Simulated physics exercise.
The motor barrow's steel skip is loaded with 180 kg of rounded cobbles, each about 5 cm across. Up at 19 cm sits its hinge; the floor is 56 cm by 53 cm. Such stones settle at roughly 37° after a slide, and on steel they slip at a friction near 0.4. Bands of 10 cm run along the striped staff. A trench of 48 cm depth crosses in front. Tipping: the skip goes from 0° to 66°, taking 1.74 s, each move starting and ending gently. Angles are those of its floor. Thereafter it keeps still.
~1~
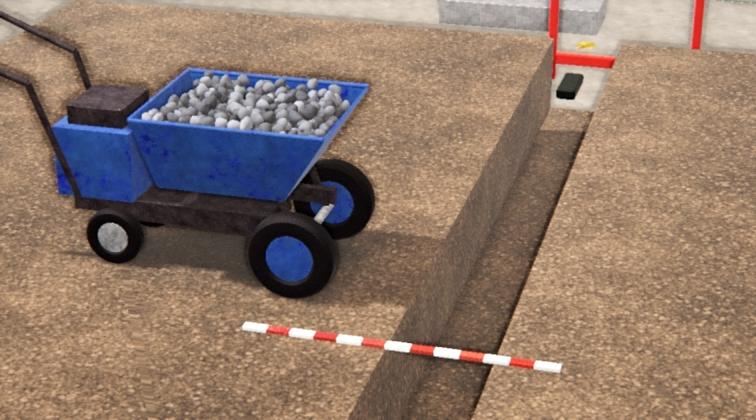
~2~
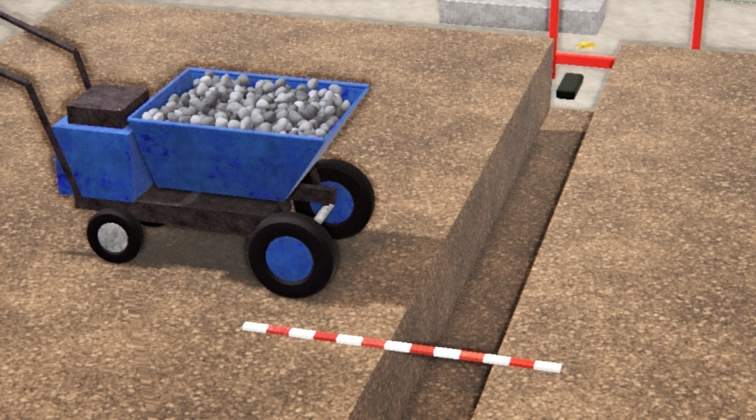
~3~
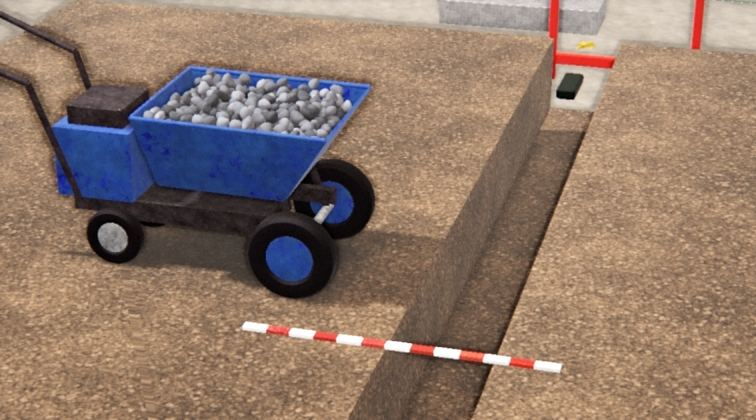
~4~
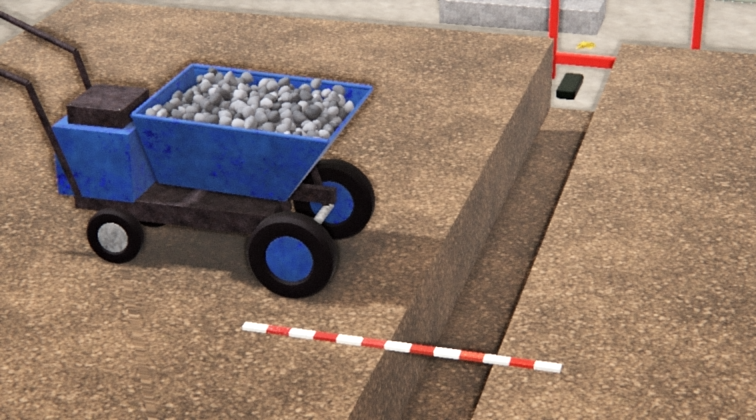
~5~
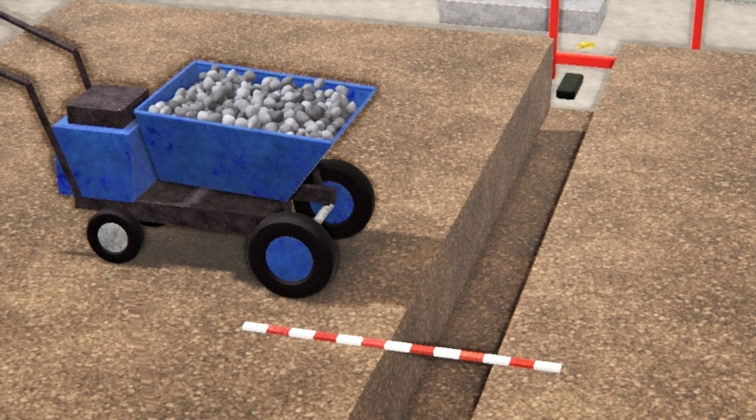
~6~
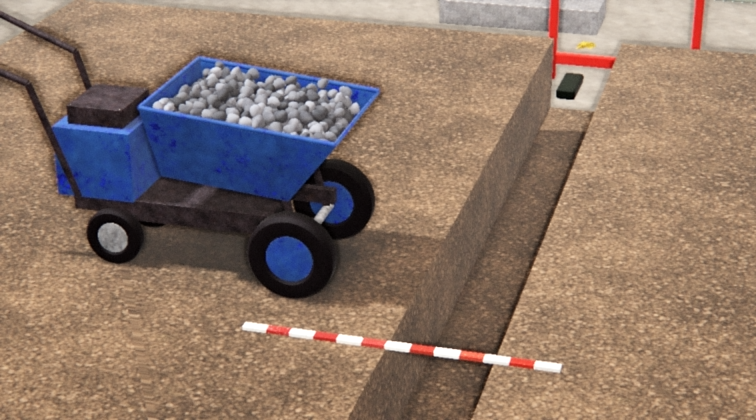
The blue skip of a motor barrow, heaped with rounded grey cobbles, sits level at first beside a trench crossed by a red-and-white striped staff. Then it tilts slightly and slowly, its rear edge rising a little from the frame, while the wheels stay still and the stones keep their heap.
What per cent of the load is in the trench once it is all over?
81 %.
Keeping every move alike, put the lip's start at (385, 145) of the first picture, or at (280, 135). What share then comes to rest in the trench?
First spot about 45, second spot about 80 per cent.
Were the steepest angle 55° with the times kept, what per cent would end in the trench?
Then roughly 40 percent.
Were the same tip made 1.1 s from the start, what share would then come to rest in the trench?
Close to 75 percent, then.
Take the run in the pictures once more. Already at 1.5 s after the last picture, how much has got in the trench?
About 35 per cent by then.
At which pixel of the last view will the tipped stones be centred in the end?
(475, 365).
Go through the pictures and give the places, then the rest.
The first picture shows lip at (323, 140), floor tilted 0°, highest stones at (243, 92).
In the second picture, the skip is at 0°, its lip at (324, 141); the top of the load is at (236, 92).
The third picture shows lip at (325, 141), floor tilted 1°, highest stones at (230, 89).
The fourth picture shows lip at (328, 142), floor tilted 2°, highest stones at (227, 87).
In the fifth picture, the skip is at 3°, its lip at (331, 144); the top of the load is at (218, 84).
In the sixth picture, the skip is at 5°, its lip at (335, 145); the top of the load is at (222, 81).
Then, 1.0 s after the last picture the floor is at 55°, 99 % in the skip, 1 % in the trench; the foremost stones are at (444, 207).
Then, 1.5 s after the last picture the floor is at 66°, 65 % in the skip, 34 % in the trench, 1 % past the trench; the foremost stones are at (546, 298).
Then, 1.9 s after the last picture the floor is at 66°, 46 % in the skip, 52 % in the trench, 2 % past the trench; the foremost stones are at (619, 306).
Then, 3.8 s after the last picture the floor is at 66°, 17 % in the skip, 81 % in the trench, 2 % past the trench; the foremost stones are at (654, 310).
